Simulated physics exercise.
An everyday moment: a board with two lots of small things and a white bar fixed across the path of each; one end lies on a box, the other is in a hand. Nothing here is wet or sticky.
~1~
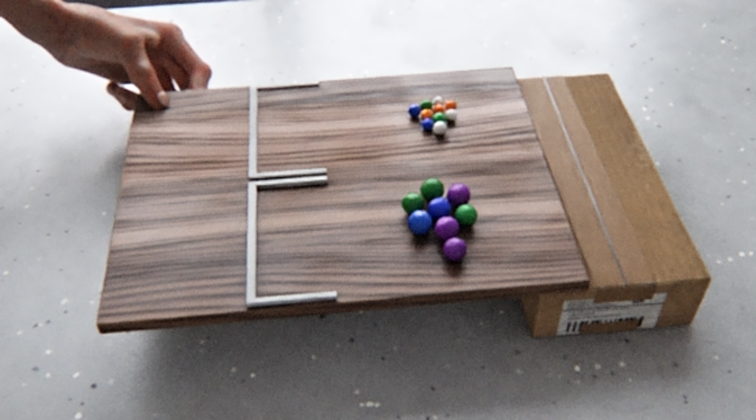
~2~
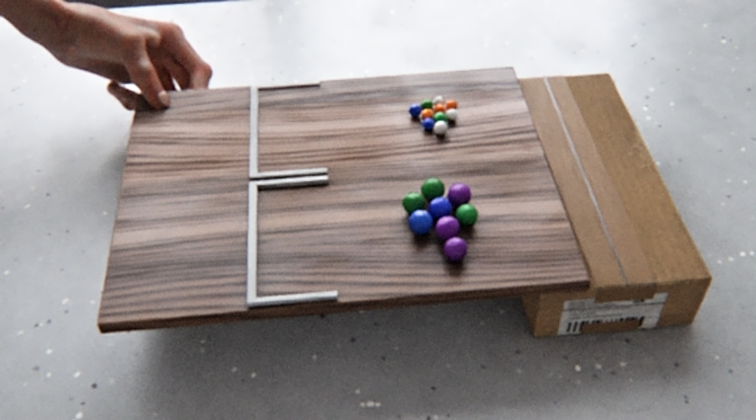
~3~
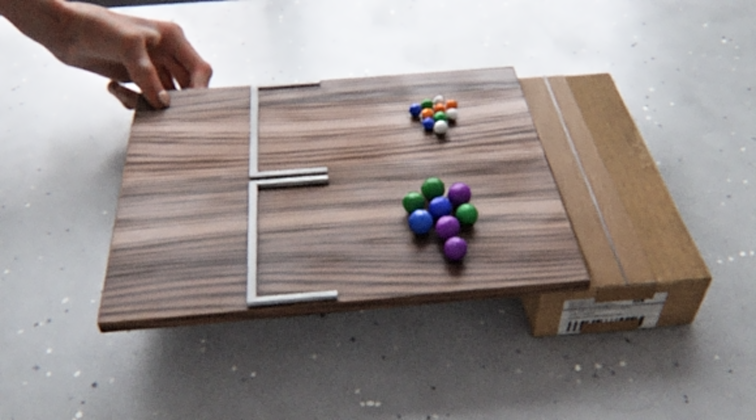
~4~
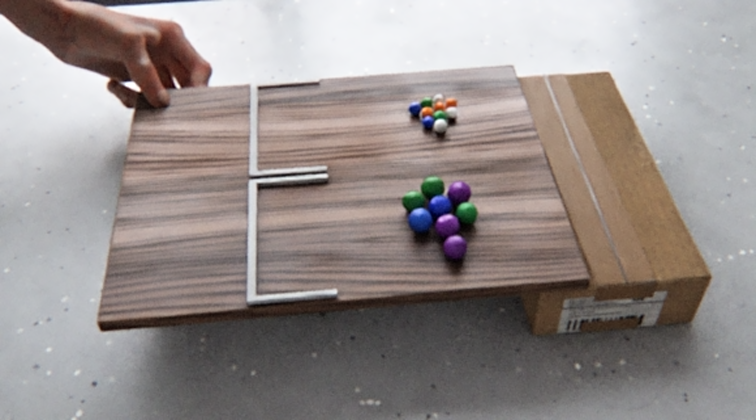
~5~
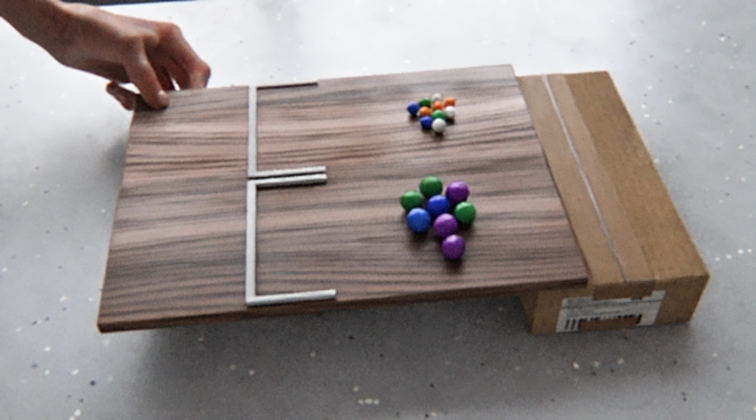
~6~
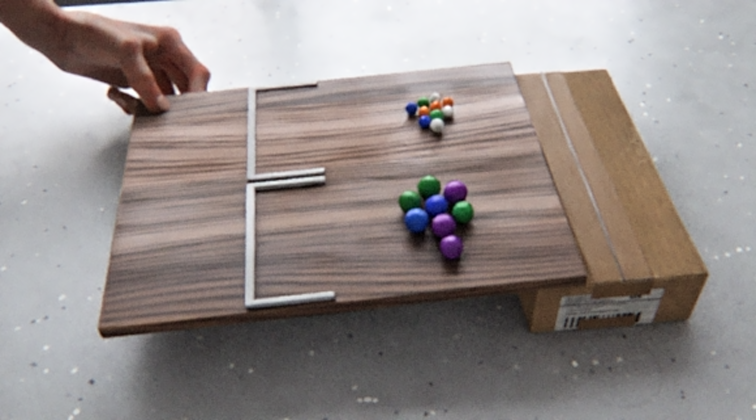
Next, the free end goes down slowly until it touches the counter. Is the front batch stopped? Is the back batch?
Here the front batch jumps the barrier, and the back batch jumps the barrier.
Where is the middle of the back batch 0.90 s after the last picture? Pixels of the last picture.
At about (196, 172).
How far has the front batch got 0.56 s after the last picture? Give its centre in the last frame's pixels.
Close to (325, 243).
Then, 0.27 s later than the last frame, board sloping at 7°; front batch on its way down; back batch on its way down.
Then, 0.56 s later than the last frame, board resting at 11°; front batch on its way down; back batch on its way down.
Then, 0.90 s later than the last frame, board resting at 11°; front batch the larger part past its bar; back batch almost all past its bar.
When it is over, board resting at 11°; front batch the larger part past its bar; back batch almost all past its bar.
